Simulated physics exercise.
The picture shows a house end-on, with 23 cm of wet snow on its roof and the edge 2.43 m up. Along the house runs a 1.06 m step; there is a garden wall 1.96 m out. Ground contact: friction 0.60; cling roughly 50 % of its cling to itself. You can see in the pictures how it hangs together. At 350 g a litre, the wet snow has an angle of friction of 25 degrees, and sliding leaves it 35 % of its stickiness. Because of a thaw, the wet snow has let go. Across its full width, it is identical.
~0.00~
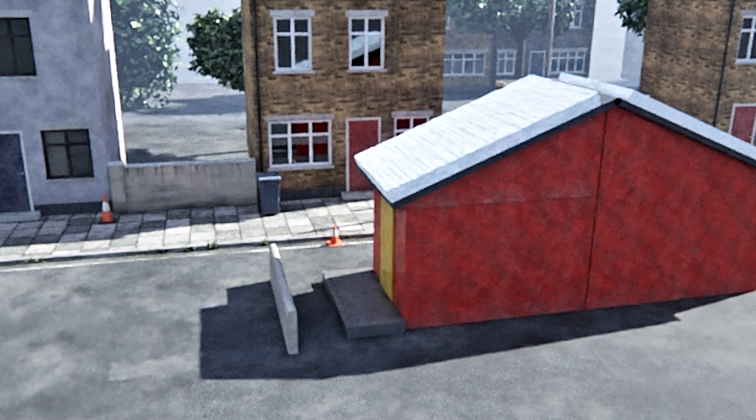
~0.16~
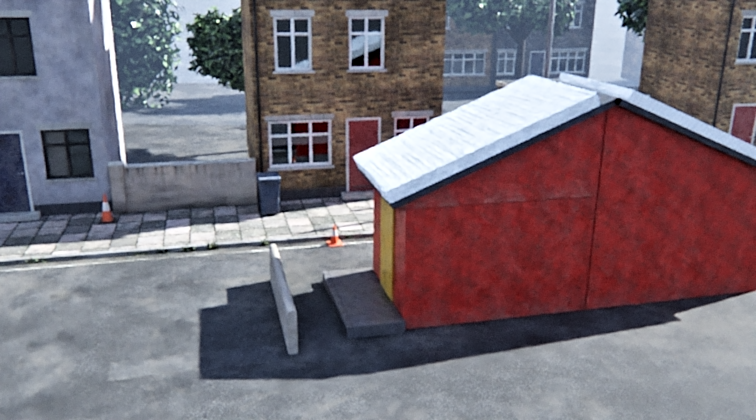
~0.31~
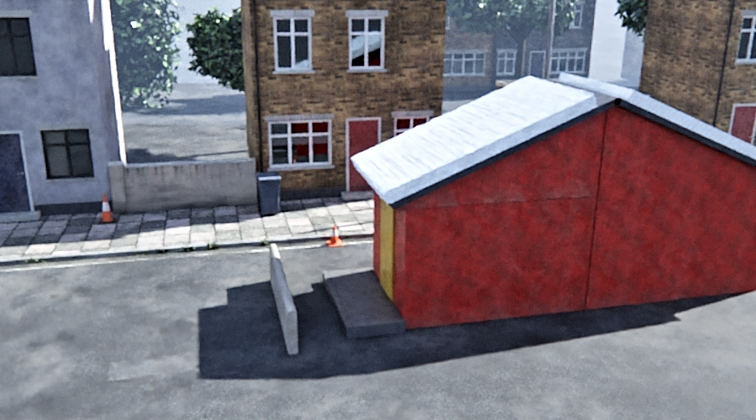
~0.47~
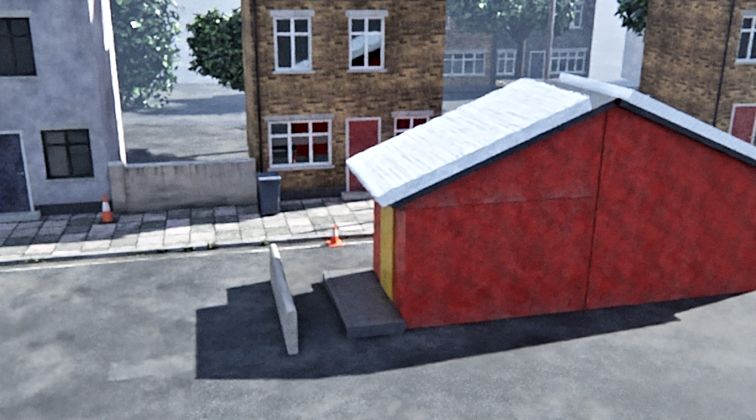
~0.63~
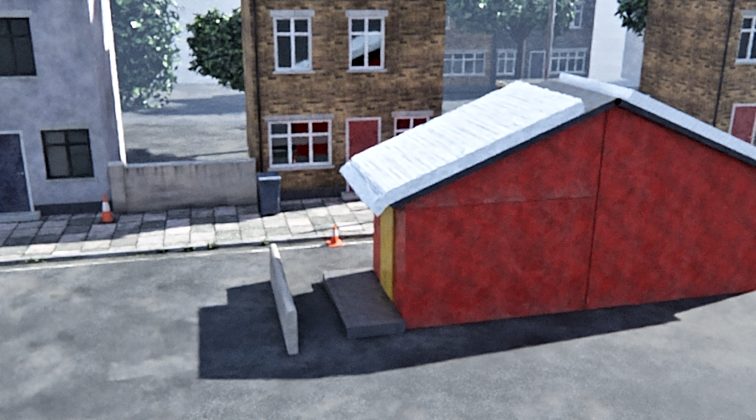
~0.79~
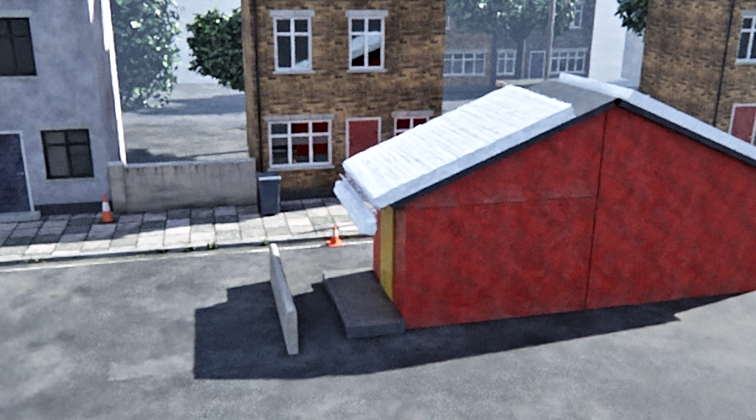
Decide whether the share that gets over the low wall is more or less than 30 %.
You should expect a figure not reaching 30 per cent.
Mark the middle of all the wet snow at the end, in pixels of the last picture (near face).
Look around (297, 329) on the near face.
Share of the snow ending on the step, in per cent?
Roughly 8 percent.
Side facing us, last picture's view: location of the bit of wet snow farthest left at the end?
Near (149, 357).
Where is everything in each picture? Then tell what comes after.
Leading edge of the wet snow at (388, 191), in the first frame.
Leading edge of the wet snow at (387, 192), its middle shifted 1.8 cm, 1 % of it past the eaves, in one piece, in the second frame.
Leading edge of the wet snow at (384, 193), its middle shifted 7.3 cm, 2 % of it past the eaves, in one piece, in the third frame.
Leading edge of the wet snow at (378, 199), its middle shifted 17 cm, 5 % of it past the eaves, in one piece, in the fourth frame.
Leading edge of the wet snow at (370, 209), its middle shifted 32 cm, 9 % of it past the eaves, cracking, in the fifth frame.
Leading edge of the wet snow at (363, 230), its middle shifted 52 cm, 13 % of it past the eaves, cracking, in the sixth frame.
After 1.18 s, 85 % is still on the roof and 0 % is past the low wall.
After 1.66 s, 56 % is still on the roof and 0 % is past the low wall.
After 2.13 s, 16 % is still on the roof and 0 % is past the low wall.
After 2.60 s, none is still on the roof and 22 % is past the low wall.
After 3.80 s, at the end, none is still on the roof and 22 % is past the low wall.
